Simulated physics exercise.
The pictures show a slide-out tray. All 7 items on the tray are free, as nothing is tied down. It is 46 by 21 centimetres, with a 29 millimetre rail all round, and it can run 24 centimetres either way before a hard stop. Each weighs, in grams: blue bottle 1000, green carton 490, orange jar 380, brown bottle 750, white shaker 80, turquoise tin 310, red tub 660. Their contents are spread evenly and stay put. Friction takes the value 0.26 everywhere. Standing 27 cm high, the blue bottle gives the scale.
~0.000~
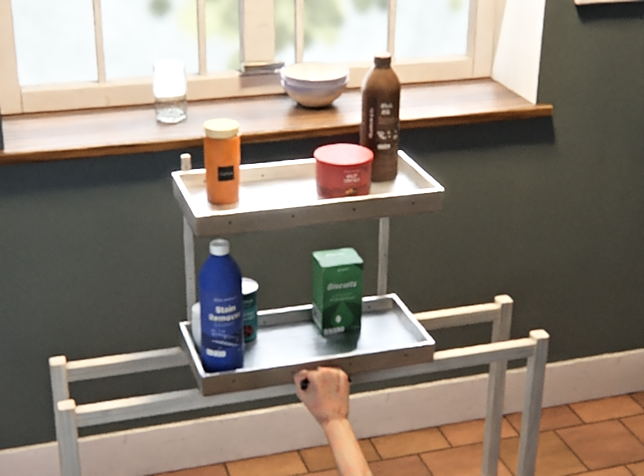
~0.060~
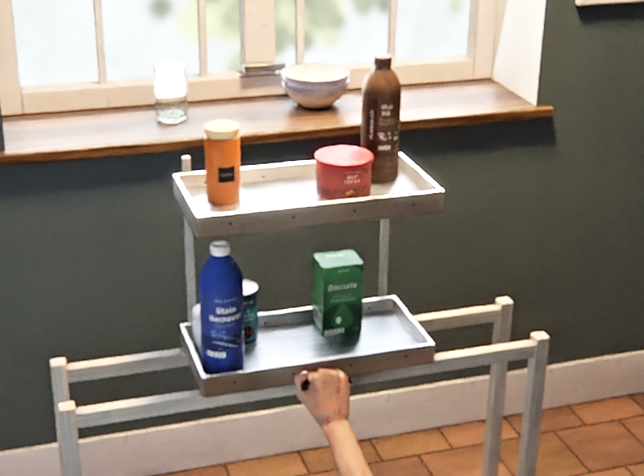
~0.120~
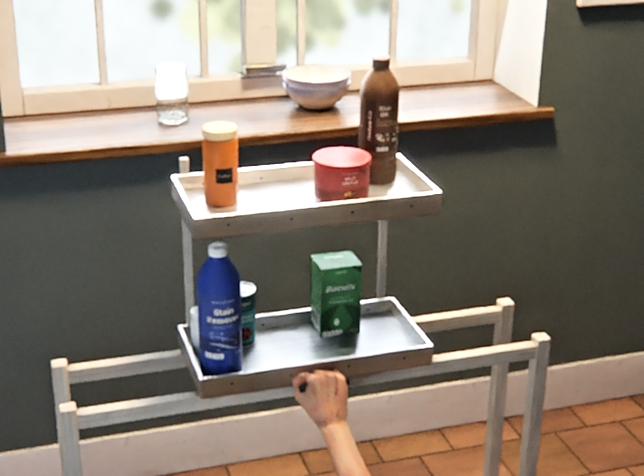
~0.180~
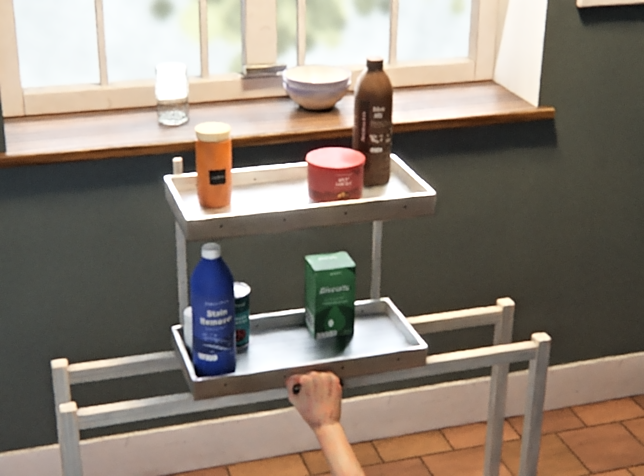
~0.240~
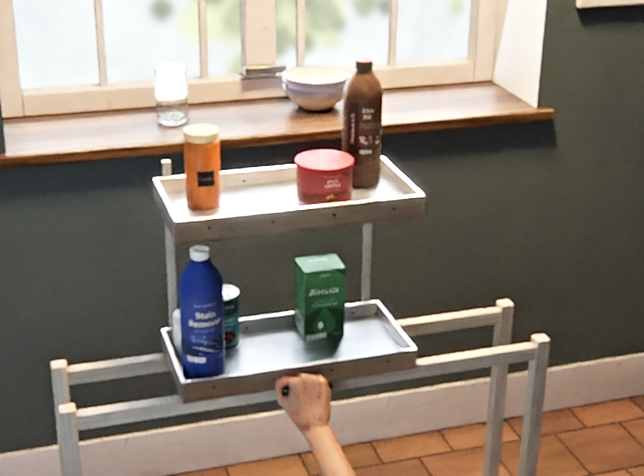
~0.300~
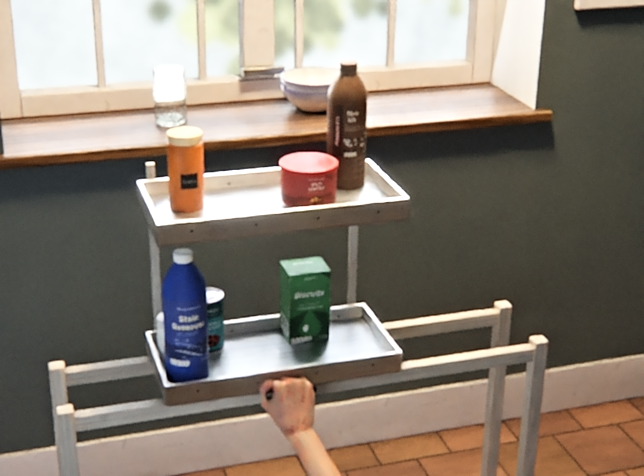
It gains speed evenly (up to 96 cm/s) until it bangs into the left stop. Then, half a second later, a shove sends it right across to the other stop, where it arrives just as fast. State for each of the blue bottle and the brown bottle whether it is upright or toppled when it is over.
When it is over: The blue bottle is toppled, the brown bottle is upright.
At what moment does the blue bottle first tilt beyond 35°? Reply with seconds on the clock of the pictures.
It happens near 0.7 s.
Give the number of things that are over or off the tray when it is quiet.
Altogether, 2.
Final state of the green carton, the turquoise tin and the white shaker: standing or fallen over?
Here's how it ends: The green carton never goes down, the turquoise tin never goes down, and the white shaker never goes down.
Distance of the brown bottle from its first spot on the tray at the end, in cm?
Roughly 0 centimetres.
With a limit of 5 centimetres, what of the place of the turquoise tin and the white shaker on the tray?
Turquoise tin: Is displaced. White shaker: Is displaced.
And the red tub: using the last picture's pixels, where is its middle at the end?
In the last picture it sits around (457, 167).
After 0.80 s, tray moved 24 cm left; blue bottle now off the tray; brown bottle moved 16 cm near (181, 138); orange jar 68° off upright.
After 1.60 s, tray moved 9 cm left; orange jar now off the tray; brown bottle moved 17 cm near (255, 132); green carton moved 16 cm.
After 2.10 s, tray moved 24 cm right; brown bottle moved 11 cm near (442, 116); red tub moved 11 cm; green carton moved 10 cm.
In the end (2.8 s), off the tray and tipped over, blue bottle and orange jar; not toppled but over 5 cm from the start, white shaker and turquoise tin; the other 3 under 5 cm from the start. In the last view, brown bottle near (490, 112).
